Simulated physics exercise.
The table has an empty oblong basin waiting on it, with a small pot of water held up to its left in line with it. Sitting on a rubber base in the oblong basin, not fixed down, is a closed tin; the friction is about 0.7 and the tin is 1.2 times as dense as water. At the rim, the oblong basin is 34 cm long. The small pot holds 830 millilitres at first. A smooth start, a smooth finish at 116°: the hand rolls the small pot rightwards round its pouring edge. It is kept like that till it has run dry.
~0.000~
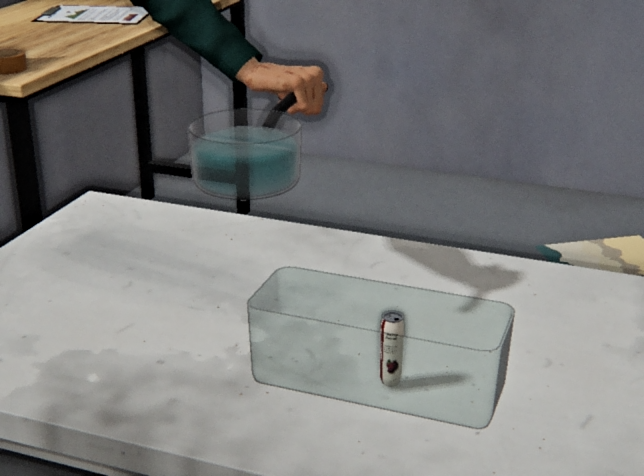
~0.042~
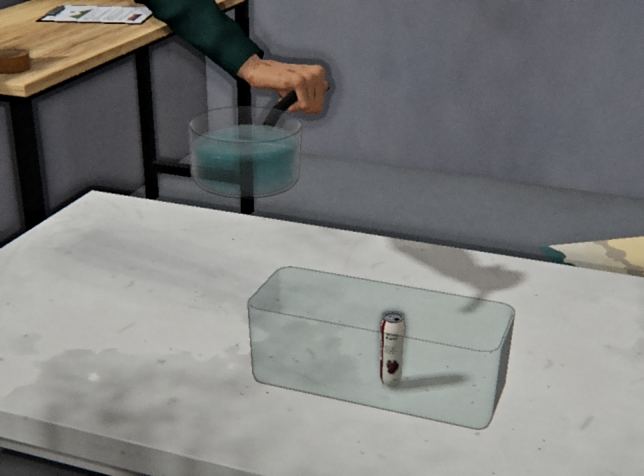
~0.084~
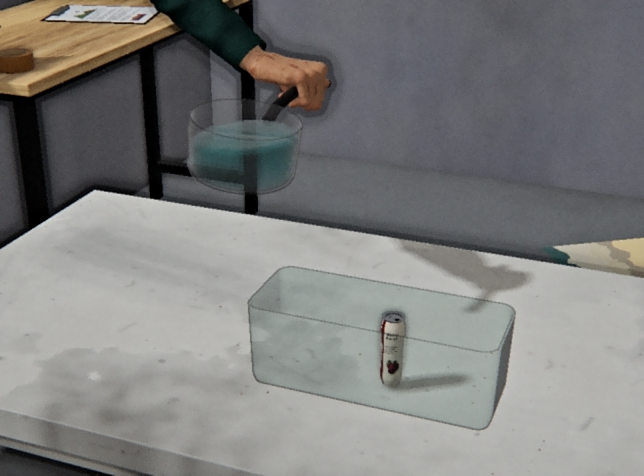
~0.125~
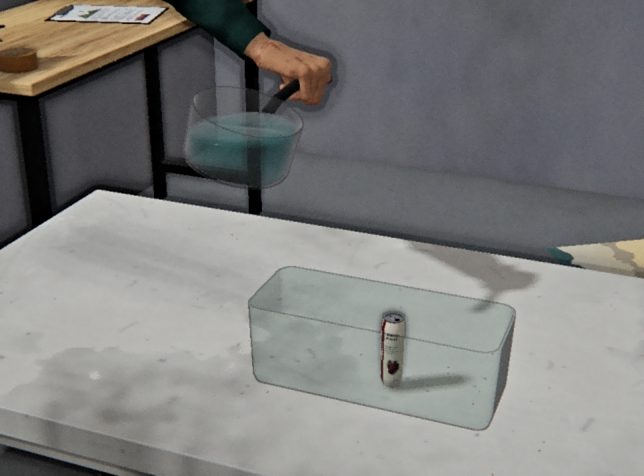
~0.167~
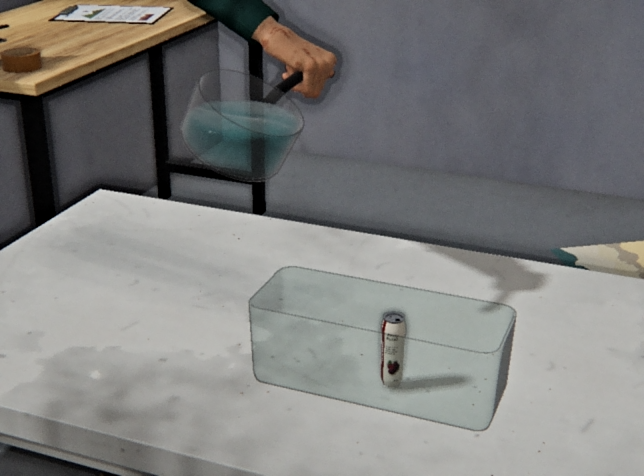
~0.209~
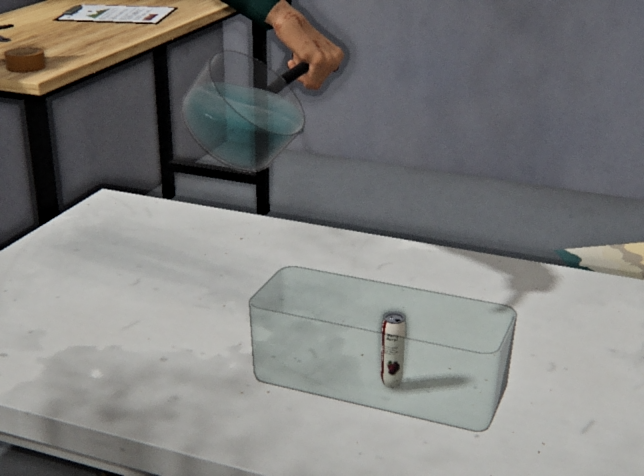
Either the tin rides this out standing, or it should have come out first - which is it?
It rides it out.
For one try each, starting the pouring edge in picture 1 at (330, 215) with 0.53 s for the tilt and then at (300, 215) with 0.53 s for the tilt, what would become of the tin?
The tin stays vertical the first time and overturns the second time.
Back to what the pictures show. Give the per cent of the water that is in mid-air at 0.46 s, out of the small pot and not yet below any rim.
Around 58 in a hundred.
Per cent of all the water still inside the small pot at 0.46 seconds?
Roughly 40 percent.
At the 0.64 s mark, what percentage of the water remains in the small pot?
About 3 per cent.
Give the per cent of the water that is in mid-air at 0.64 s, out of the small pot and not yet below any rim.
Around 38 per cent of the liquid is in flight.
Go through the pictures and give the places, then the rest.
In the first frame, tilt 0°; pouring edge (297, 134); surface from (199, 136) to (297, 148); the oblong basin's rim runs from (263, 286) to (507, 330); the tin's top is at (393, 320).
In the second frame, tilt 2°; pouring edge (298, 134); surface from (200, 135) to (297, 146).
In the third frame, tilt 7°; pouring edge (298, 133); surface from (199, 131) to (297, 139).
In the fourth frame, tilt 15°; pouring edge (298, 133); surface from (197, 122) to (297, 133).
In the fifth frame, tilt 26°; pouring edge (298, 133); surface from (196, 106) to (300, 126).
In the sixth frame, tilt 39°; pouring edge (298, 133); surface from (195, 86) to (294, 119); 1 per cent is over the edge.
By 0.46 s the tilt is 110° and 41 per cent is still to pour; the tin stands where it began.
By 0.64 s the tilt is 116° and 3 per cent is still to pour; the tin stands where it began.
By 0.82 s the tilt is 116° and 0 per cent is still to pour; the tin stands where it began.
By 1.03 s the tilt is 116° and 0 per cent is still to pour; the tin stands where it began.
At rest the tin stands where it began.
